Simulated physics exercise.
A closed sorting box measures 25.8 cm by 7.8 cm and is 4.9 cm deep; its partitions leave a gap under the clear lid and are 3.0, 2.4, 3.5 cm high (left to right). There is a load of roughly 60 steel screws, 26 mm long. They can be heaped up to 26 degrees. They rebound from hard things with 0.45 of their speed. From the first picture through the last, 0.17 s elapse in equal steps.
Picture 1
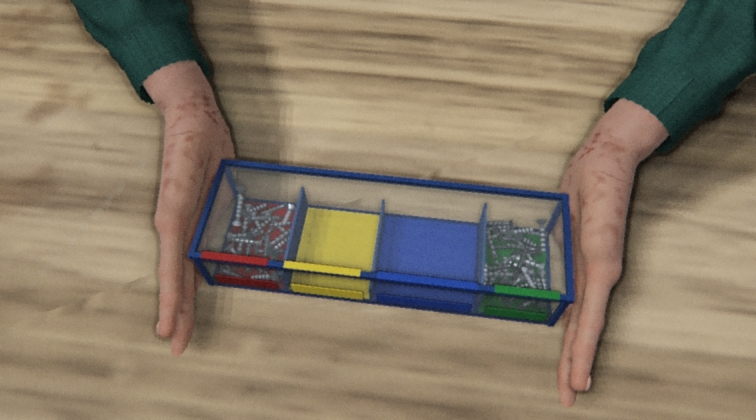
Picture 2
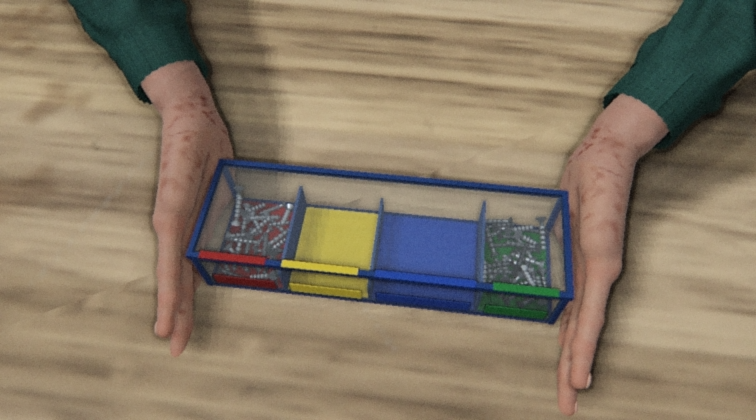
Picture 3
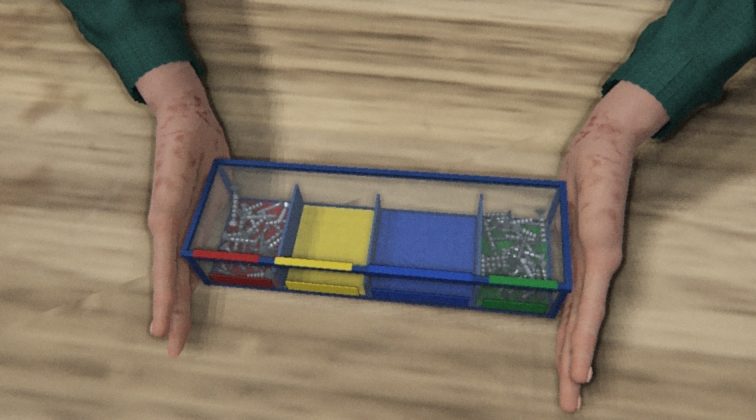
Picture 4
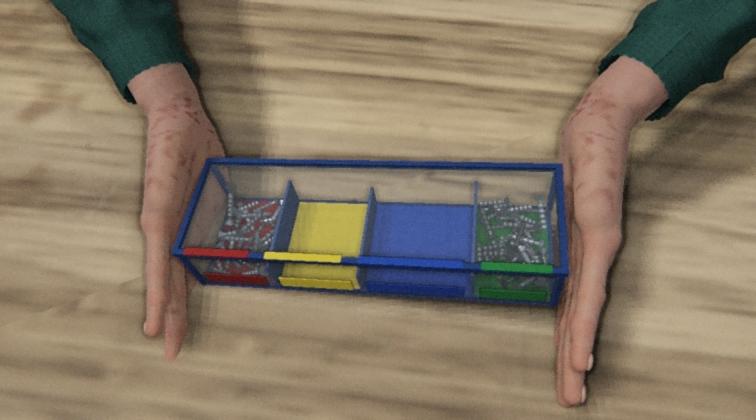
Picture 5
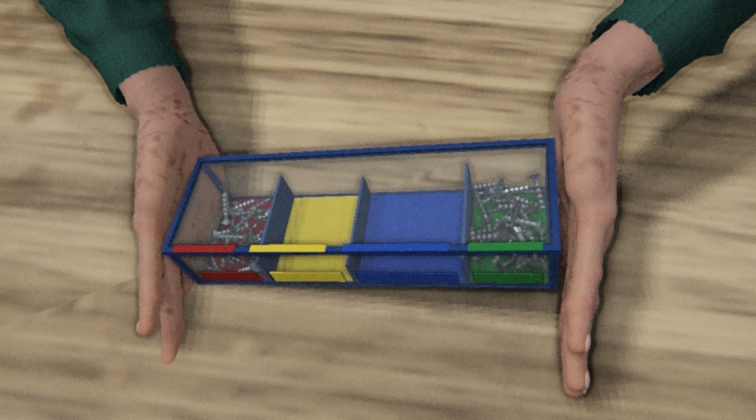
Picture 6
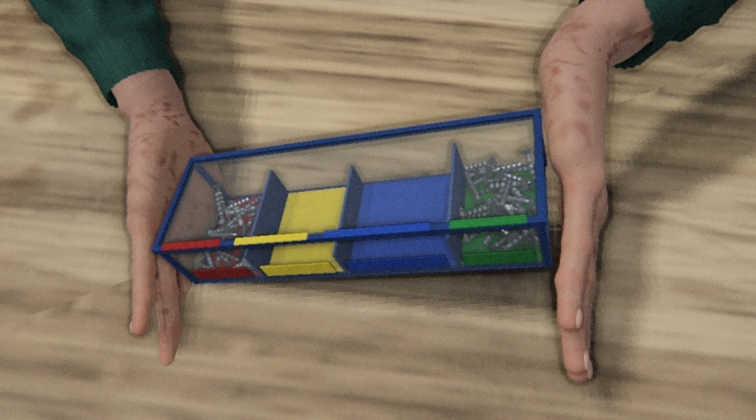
On a wooden surface, two hands gradually tilting a clear-lidded box, its right end rising, with screws in the red and green compartments.
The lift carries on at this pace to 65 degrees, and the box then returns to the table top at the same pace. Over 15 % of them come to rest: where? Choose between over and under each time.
Red: Over. Blue: Under. Green: Over. Yellow: Under.
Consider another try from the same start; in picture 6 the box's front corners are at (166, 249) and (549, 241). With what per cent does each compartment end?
The compartments end with red 45 per cent, blue 0 per cent, green 50 per cent and yellow 0 per cent.
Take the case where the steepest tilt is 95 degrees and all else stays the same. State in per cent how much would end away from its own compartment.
Estimate: Around 10 %.
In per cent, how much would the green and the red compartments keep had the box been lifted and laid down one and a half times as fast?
You'd end up with green at 50 percent and red at 45 percent.
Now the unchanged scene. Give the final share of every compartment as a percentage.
The red one gets 45, the blue one 10, the green one 45 and the yellow one 0.
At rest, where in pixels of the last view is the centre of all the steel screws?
Once everything settles, the centre is around (388, 247).
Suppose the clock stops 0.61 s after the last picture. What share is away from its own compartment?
My estimate is some 10 percent.
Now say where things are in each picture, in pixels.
The first picture shows box tilt 0 degrees, front corners at (196, 253) and (567, 296); red 45 %, green 55 %.
The second picture shows box tilt 1 degrees, front corners at (194, 253) and (567, 294).
The third picture shows box tilt 3 degrees, front corners at (188, 252) and (565, 285), lowest corner left back.
The fourth picture shows box tilt 8 degrees, front corners at (179, 251) and (561, 269), lowest corner left back.
The fifth picture shows box tilt 14 degrees, front corners at (169, 249) and (553, 246), lowest corner left back.
The sixth picture shows box tilt 20 degrees, front corners at (160, 248) and (538, 218), lowest corner left back; red 45 %, green 55 %.
Then, 0.37 s after the last picture, tilt 63 degrees; red 45 %, blue 5 %, green 50 %.
Then, 0.61 s after the last picture, tilt 24 degrees; red 45 %, blue 10 %, green 45 %.
Then, 0.96 s after the last picture, tilt 0 degrees; red 45 %, blue 10 %, green 45 %.
In the end, red 45 %, blue 10 %, green 45 %, yellow 0 %.
